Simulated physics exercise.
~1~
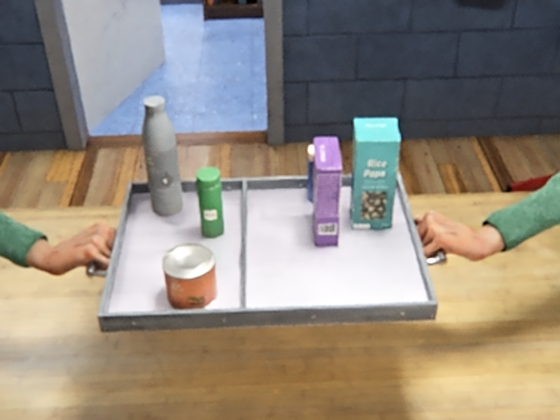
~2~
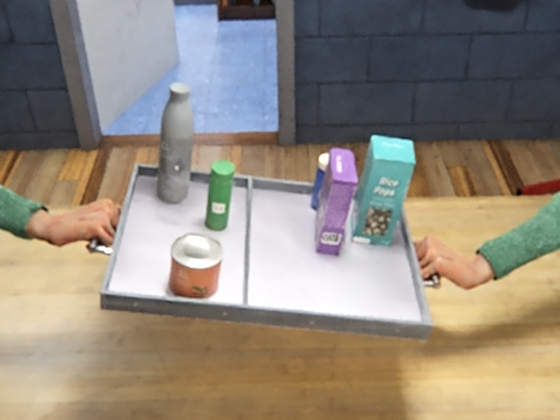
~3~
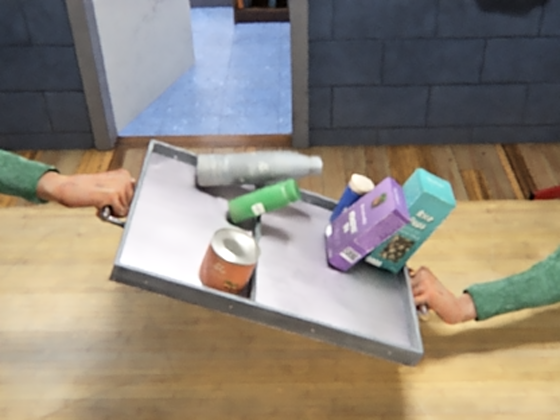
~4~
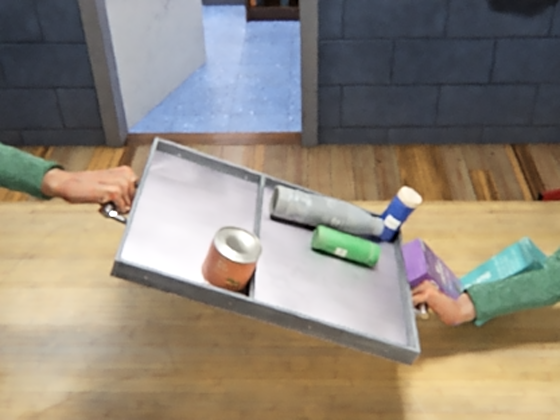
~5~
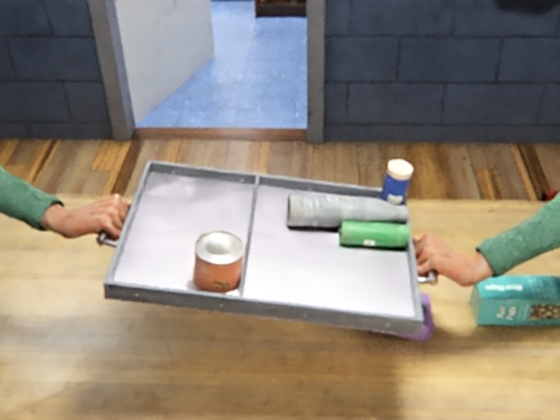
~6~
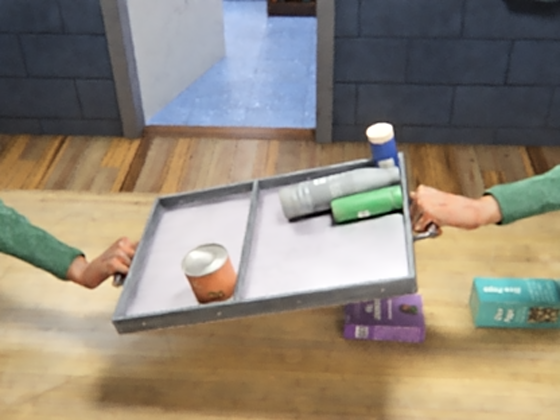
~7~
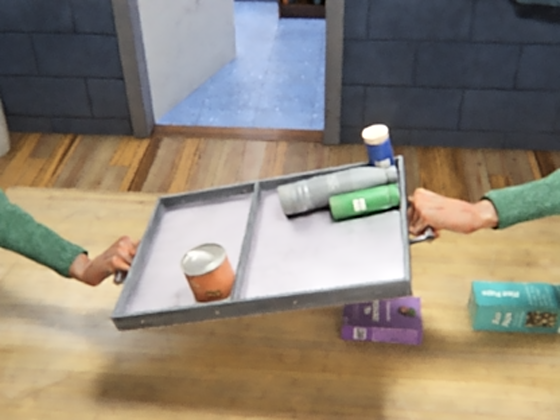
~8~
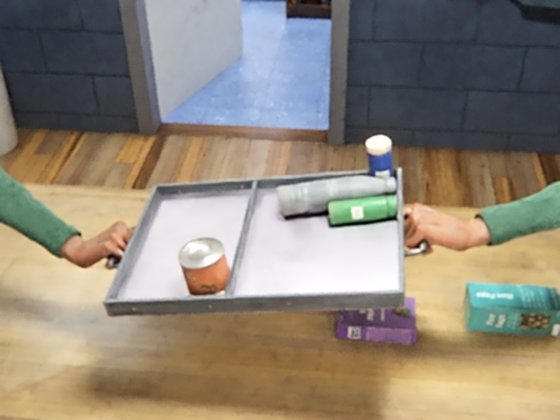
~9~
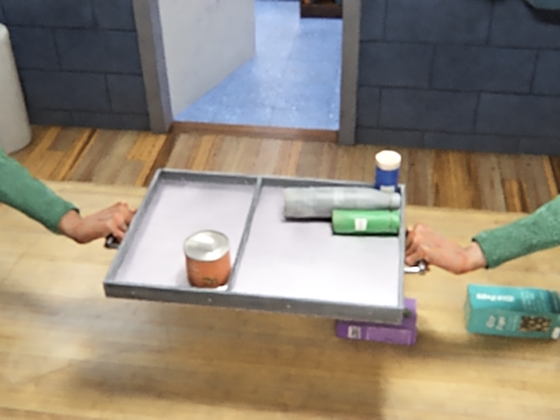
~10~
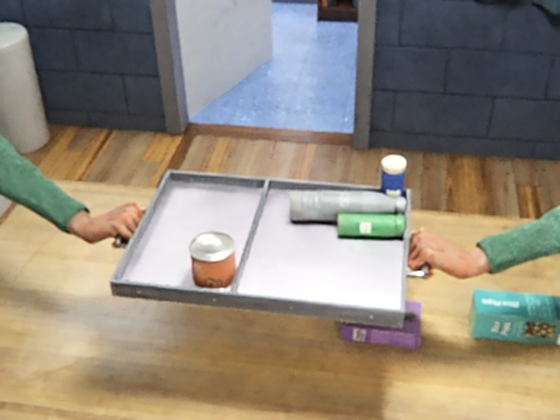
A tray held in two hands tipped down to the right, toppling the grey bottle and green shaker and sending the purple packet and turquoise carton off onto the table, then tilted left and levelled with the blue shaker upright and orange tin still aboard.
